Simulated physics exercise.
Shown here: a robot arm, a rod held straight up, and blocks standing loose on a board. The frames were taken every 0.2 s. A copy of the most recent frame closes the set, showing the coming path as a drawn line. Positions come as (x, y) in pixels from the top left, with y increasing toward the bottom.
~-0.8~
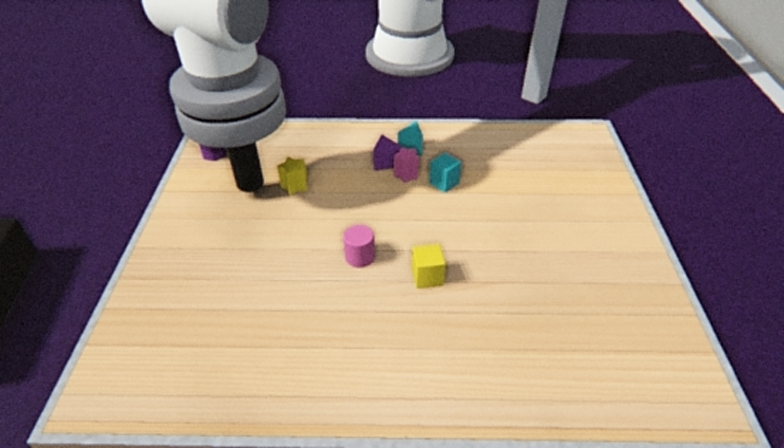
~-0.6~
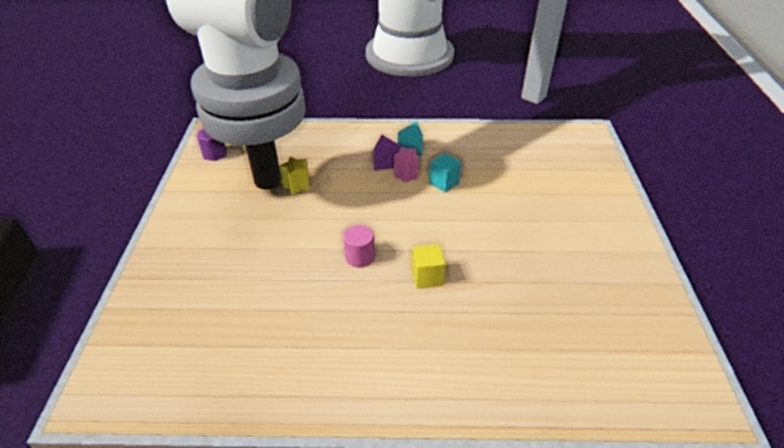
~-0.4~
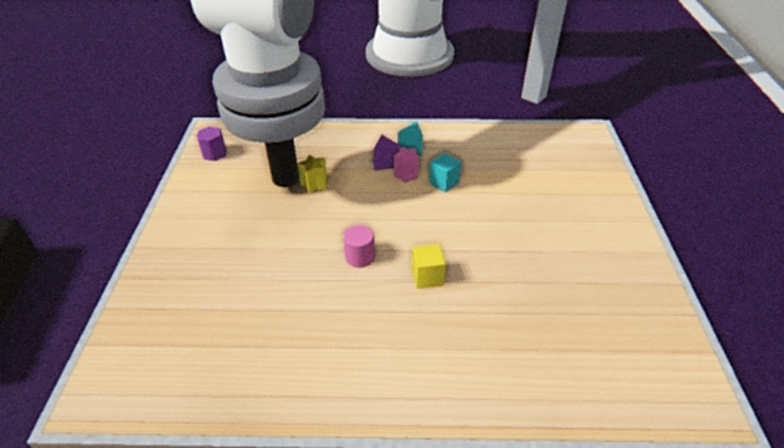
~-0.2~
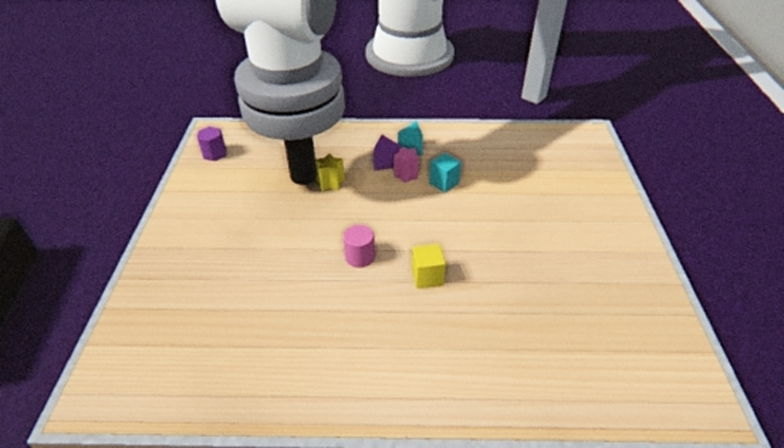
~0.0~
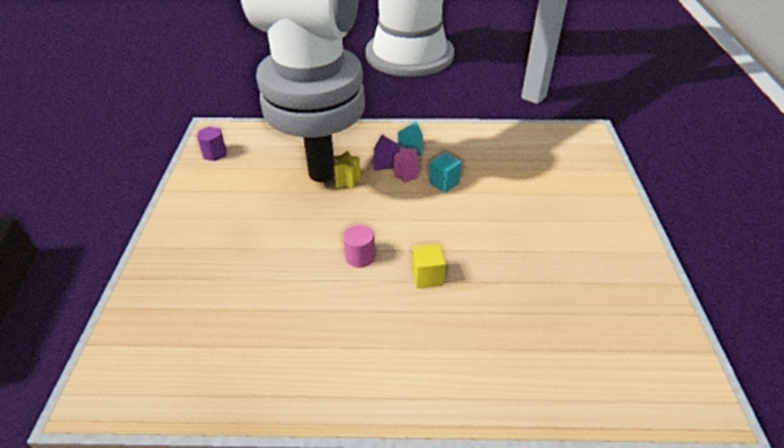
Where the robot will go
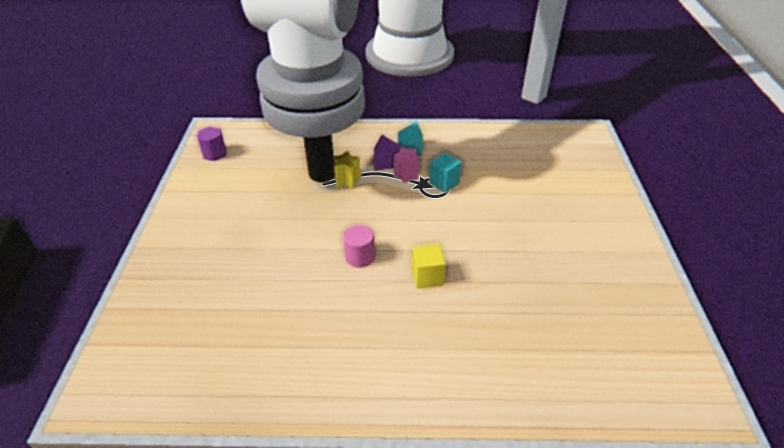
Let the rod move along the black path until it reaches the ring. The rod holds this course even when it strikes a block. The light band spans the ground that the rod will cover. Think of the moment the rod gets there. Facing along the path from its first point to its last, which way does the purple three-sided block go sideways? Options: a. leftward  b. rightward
The one that fits is a, leftward.
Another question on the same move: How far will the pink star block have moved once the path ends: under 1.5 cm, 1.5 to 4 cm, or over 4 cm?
It falls in the over 4 cm band.
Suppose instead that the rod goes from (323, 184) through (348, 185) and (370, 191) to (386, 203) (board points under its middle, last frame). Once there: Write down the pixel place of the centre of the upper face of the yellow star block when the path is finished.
I'd expect the centre of its top face to be at (389, 159).
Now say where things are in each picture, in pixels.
Lower end of the rod (251, 185), tops of blocks, yellow star block (292, 164), purple three-sided block (385, 142), pink star block (407, 153), turquoise square (446, 161), in the first picture.
Rod (268, 183), yellow star block (294, 164), in the second picture.
Rod (286, 180), yellow star block (312, 162), in the third picture.
Rod (304, 178), yellow star block (329, 161), in the fourth picture.
Rod (322, 175), yellow star block (345, 159), purple three-sided block (385, 142), pink star block (407, 153), turquoise square (446, 161), in the fifth picture.
The drawn path runs from (323, 184) by way of (361, 175) and (398, 177) to (434, 188).
On the path given first. One third of the way, rod (361, 166); yellow star block (384, 151); purple three-sided block (395, 139), turned 35° anticlockwise.
Two thirds of the way, rod (398, 169); yellow star block (421, 151); purple three-sided block (416, 137), turned 95° anticlockwise; pink star block (441, 157), turned 50° clockwise; turquoise square (459, 166).
At the end, rod (435, 179); yellow star block (438, 150), turned 60° anticlockwise; purple three-sided block (417, 137), turned 100° anticlockwise; pink star block (459, 155), turned 85° clockwise; turquoise square (470, 168), turned 15° clockwise.
